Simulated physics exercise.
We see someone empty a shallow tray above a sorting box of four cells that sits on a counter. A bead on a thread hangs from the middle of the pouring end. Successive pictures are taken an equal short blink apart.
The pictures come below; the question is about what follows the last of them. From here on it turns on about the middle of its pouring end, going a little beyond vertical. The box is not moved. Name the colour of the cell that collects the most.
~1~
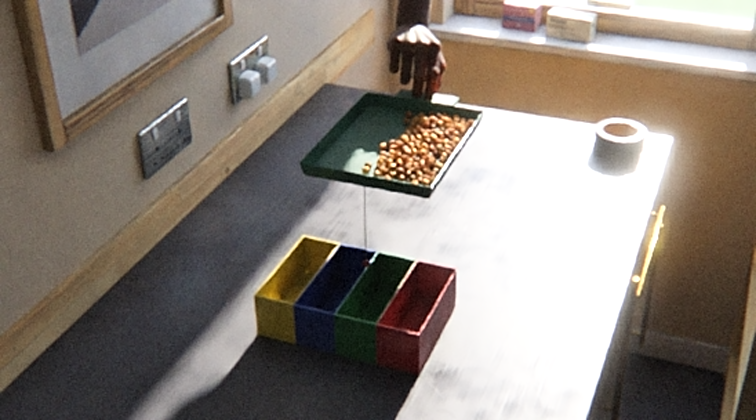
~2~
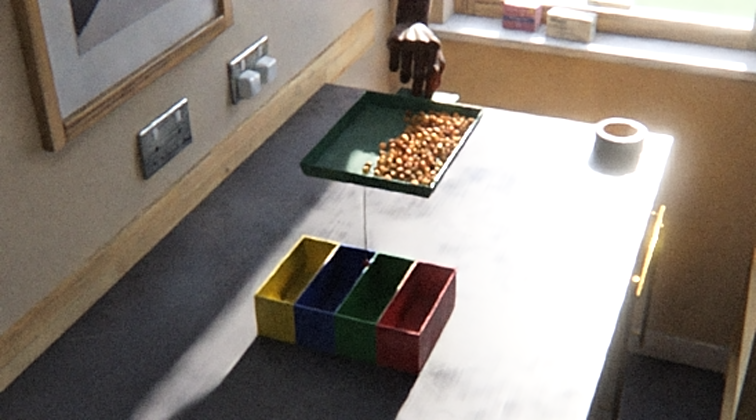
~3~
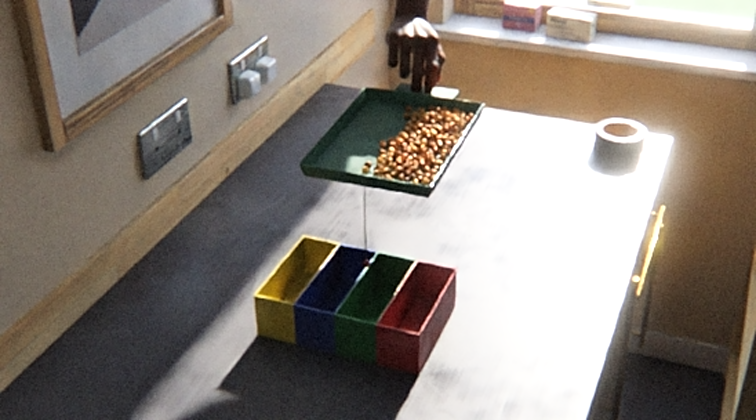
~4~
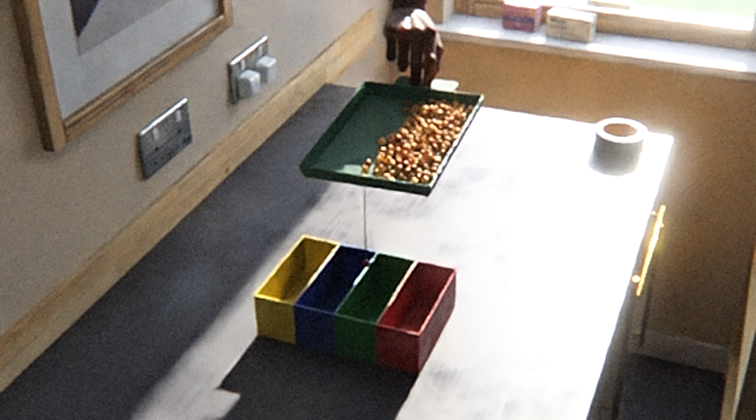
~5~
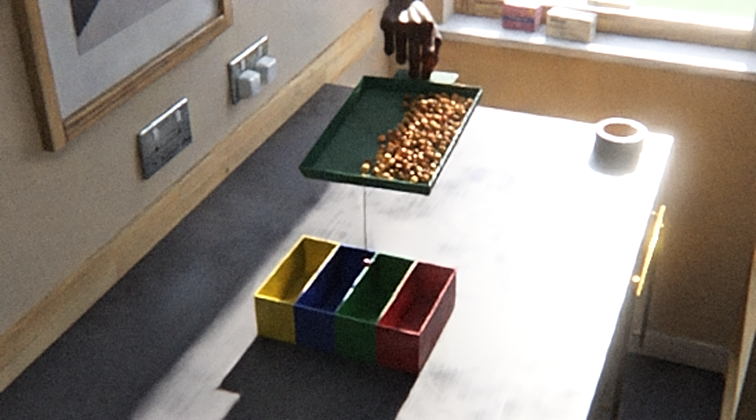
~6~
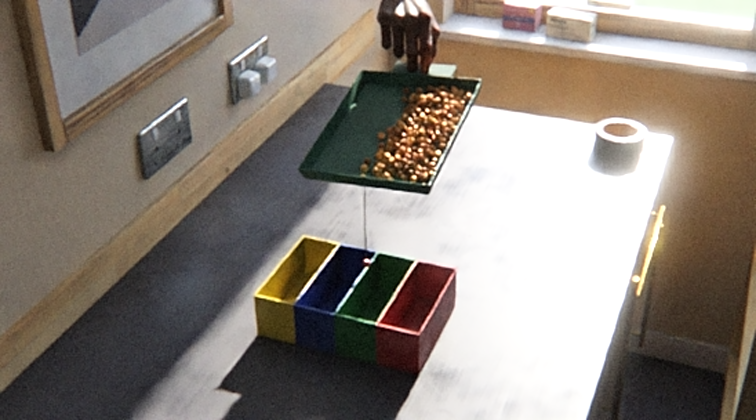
Yellow.
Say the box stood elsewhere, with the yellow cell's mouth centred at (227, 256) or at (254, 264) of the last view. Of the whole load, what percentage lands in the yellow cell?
First some 0, then 0 per cent.
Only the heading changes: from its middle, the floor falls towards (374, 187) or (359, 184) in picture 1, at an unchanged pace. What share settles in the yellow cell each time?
First case: 0 %; second case: 10 %.
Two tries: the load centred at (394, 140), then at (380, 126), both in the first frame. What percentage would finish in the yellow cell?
First about 50, then 60 per cent.
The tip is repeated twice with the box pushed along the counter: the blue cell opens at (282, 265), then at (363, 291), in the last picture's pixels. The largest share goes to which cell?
The first placement favours green, while the second favours the cell in yellow.
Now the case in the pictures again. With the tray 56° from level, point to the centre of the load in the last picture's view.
The load's middle is around (362, 151).
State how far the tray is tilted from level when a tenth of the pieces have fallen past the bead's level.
Tilt: Around 95 degrees.
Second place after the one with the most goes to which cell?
That's the cell in blue.
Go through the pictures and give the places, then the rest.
In the first picture, corners of the pouring end at (304, 161) and (429, 185), level; middle of the load at (421, 149), roasted chickpeas; bead on its thread at (366, 264); yellow cell at (275, 315); blue cell at (315, 325); green cell at (356, 335); red cell at (398, 346).
In the second picture, corners of the pouring end at (304, 162) and (429, 185), level; middle of the load at (421, 148).
In the third picture, corners of the pouring end at (304, 163) and (429, 184), tipped barely, lowest at the left corner; middle of the load at (421, 146).
In the fourth picture, corners of the pouring end at (303, 164) and (428, 184), tipped a little, lowest at the left corner; middle of the load at (420, 142).
In the fifth picture, corners of the pouring end at (303, 165) and (427, 183), tipped a little, lowest at the left corner; middle of the load at (420, 138).
In the sixth picture, corners of the pouring end at (302, 167) and (427, 182), tipped a little, lowest at the left corner; middle of the load at (419, 134); yellow cell at (275, 315); blue cell at (315, 325); green cell at (356, 335); red cell at (398, 346).
Soon after the last picture, tray tipped steeply; nearly all on the tray; a stray few falling or outside the box.
A little later, tray tipped right over; about two thirds on the tray; a small part in the yellow cell; a stray few in the green cell; a stray few in the blue cell; about a quarter falling or outside the box.
Later still, tray tipped past a quarter turn; about half in the yellow cell; about a quarter in the blue cell; a small part in the green cell; a stray few in the red cell; a small part falling or outside the box.
At rest, tray tipped past a quarter turn; about half in the yellow cell; about a quarter in the blue cell; a small part in the green cell; a stray few in the red cell; a small part outside the box.
